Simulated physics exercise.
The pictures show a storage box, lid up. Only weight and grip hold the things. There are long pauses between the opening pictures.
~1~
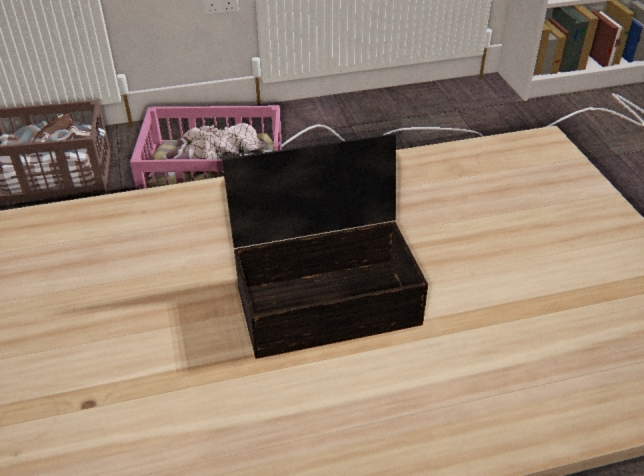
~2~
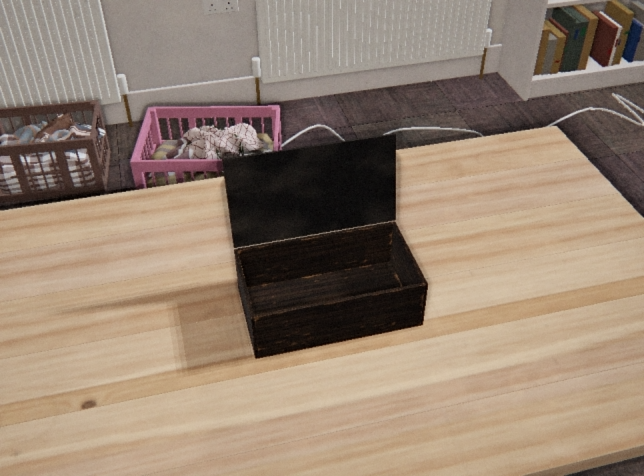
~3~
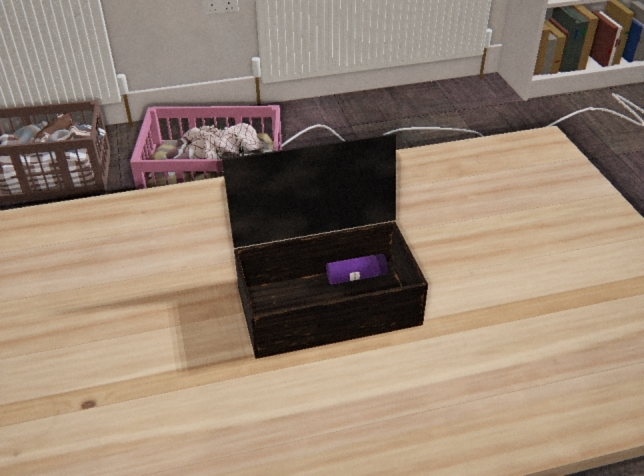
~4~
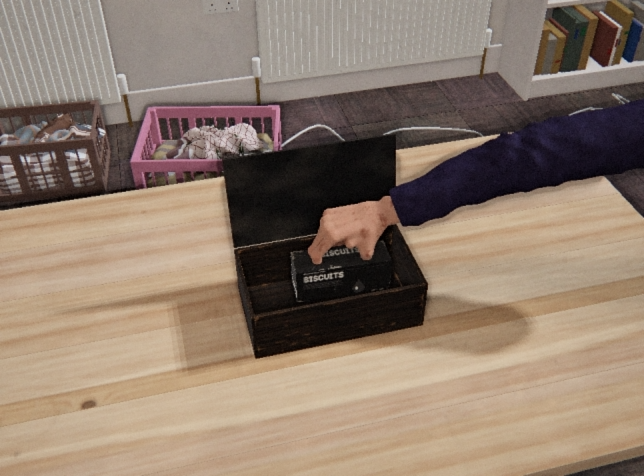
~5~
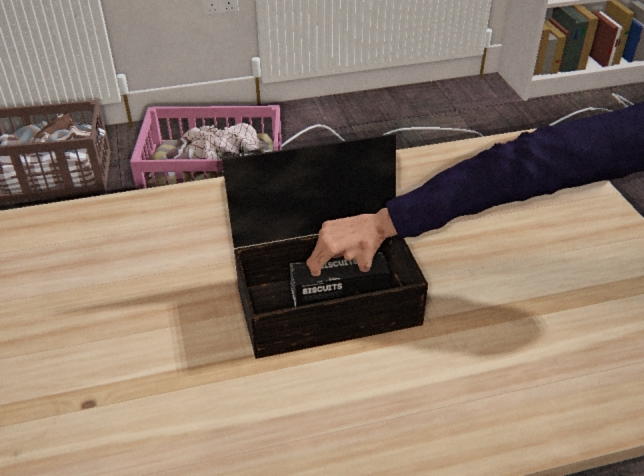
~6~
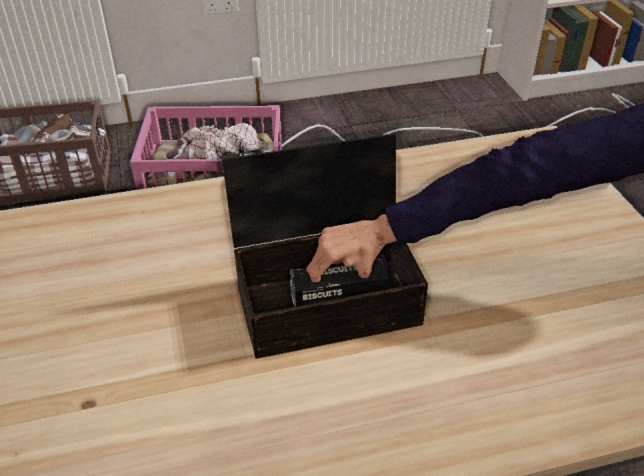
On a wooden table, an open dark box sits empty, then holds a purple item, before a hand lowers a black biscuits carton inside.
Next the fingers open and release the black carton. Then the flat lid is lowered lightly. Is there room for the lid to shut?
Outcome: The lid closes.
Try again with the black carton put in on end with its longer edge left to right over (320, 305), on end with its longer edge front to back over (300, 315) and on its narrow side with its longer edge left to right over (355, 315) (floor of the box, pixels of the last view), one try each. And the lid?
In the first case it is held up; in the second case it stays ajar; in the third case it shuts flat.
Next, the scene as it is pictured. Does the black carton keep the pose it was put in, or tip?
It stays as placed.
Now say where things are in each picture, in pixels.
In the first frame, the last thing is not in view yet.
In the second frame, the last thing is not in view yet.
In the third frame, the last thing is not in view yet; purple shaker (357, 269).
In the fourth frame, on its way; black carton (341, 271).
In the fifth frame, on its way; black carton (339, 282).
In the sixth frame, put in, still held; black carton (339, 288).
Then, 1.40 s past the last view, lid 72° above the rim.
Then, 1.90 s past the last view, lid 33° above the rim.
Finally, lid shut; both still in place. Final places as the last picture's camera would see them, black carton near (339, 288).
